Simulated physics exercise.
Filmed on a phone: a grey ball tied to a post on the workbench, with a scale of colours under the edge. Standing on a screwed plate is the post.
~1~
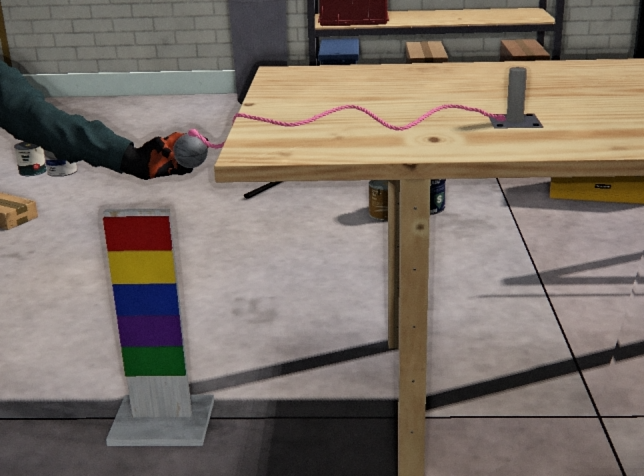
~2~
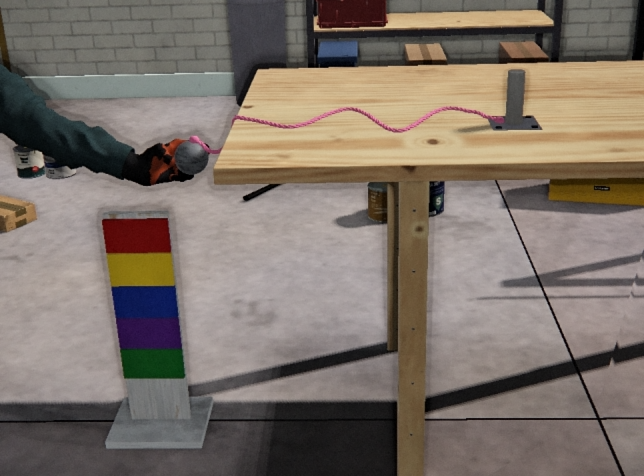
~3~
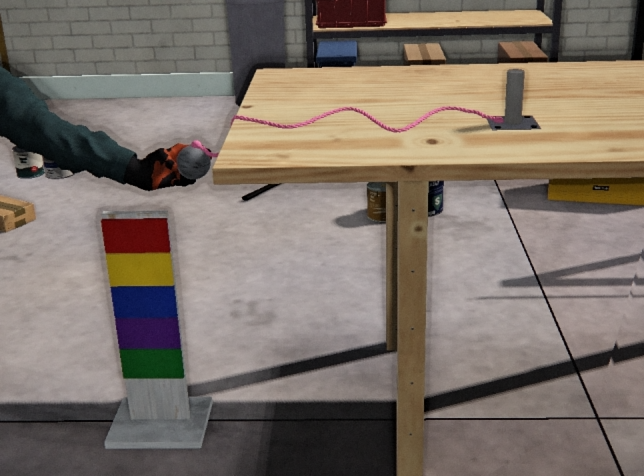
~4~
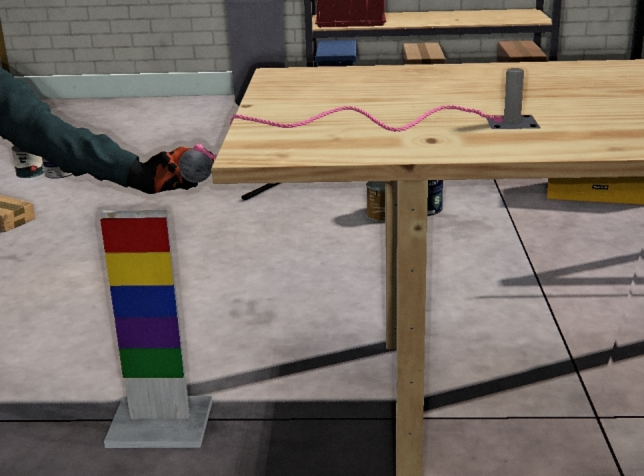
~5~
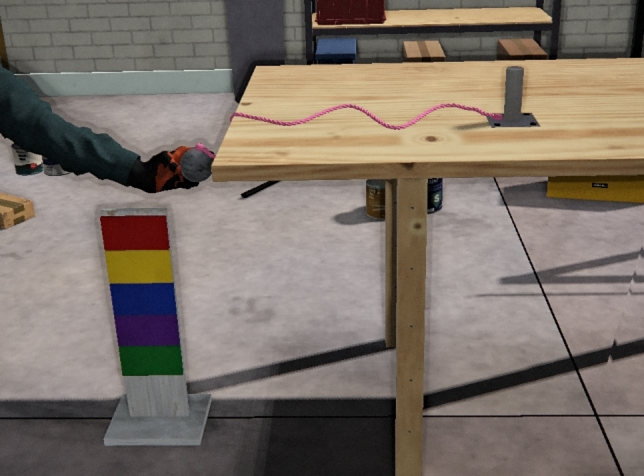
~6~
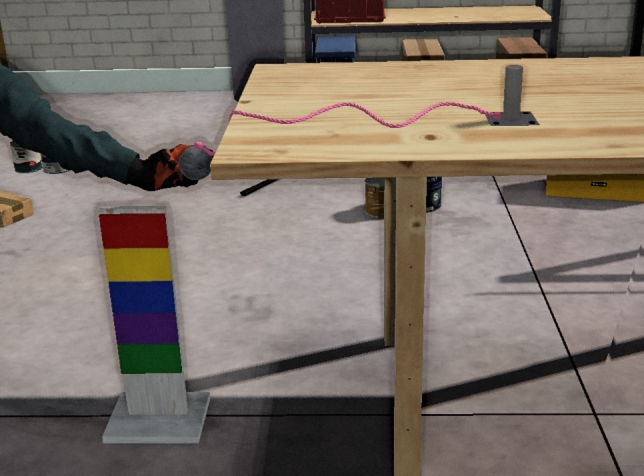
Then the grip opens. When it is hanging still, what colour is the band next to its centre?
Purple.
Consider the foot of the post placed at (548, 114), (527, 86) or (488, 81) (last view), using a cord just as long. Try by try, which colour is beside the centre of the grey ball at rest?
One after the other, blue; blue; purple.
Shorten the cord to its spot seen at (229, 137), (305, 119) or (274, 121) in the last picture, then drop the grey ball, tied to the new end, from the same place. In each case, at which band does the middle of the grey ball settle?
First try: Blue; second try: None, it hangs higher; third try: Red.
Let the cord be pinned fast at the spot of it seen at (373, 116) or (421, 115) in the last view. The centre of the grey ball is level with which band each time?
Note: Try 1 yellow; try 2 blue.
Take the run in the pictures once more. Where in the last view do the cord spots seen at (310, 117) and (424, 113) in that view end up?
In that view they sit near (234, 176) and near (381, 117).
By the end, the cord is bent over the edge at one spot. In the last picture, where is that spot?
It's near (347, 105) in the last picture.
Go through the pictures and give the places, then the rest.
In the first picture, grey ball (190, 151); red (137, 235); yellow (142, 268); blue (146, 300); purple (149, 332); green (153, 362).
In the second picture, grey ball (192, 158); cord through (475, 112) (419, 122) (373, 118) (319, 118) (253, 120).
In the third picture, grey ball (194, 162).
In the fourth picture, grey ball (196, 166); cord through (473, 111) (418, 121) (371, 118) (318, 117) (252, 120).
In the fifth picture, grey ball (197, 165).
In the sixth picture, grey ball (196, 163); cord through (472, 108) (417, 118) (370, 114) (317, 114) (251, 116).
Early on, ball near (210, 286); level with blue.
Midway, ball near (260, 329); level with purple.
Near the end, ball near (240, 336); level with purple.
Finally, ball near (248, 338); level with purple. Its centre hangs level with the purple band.
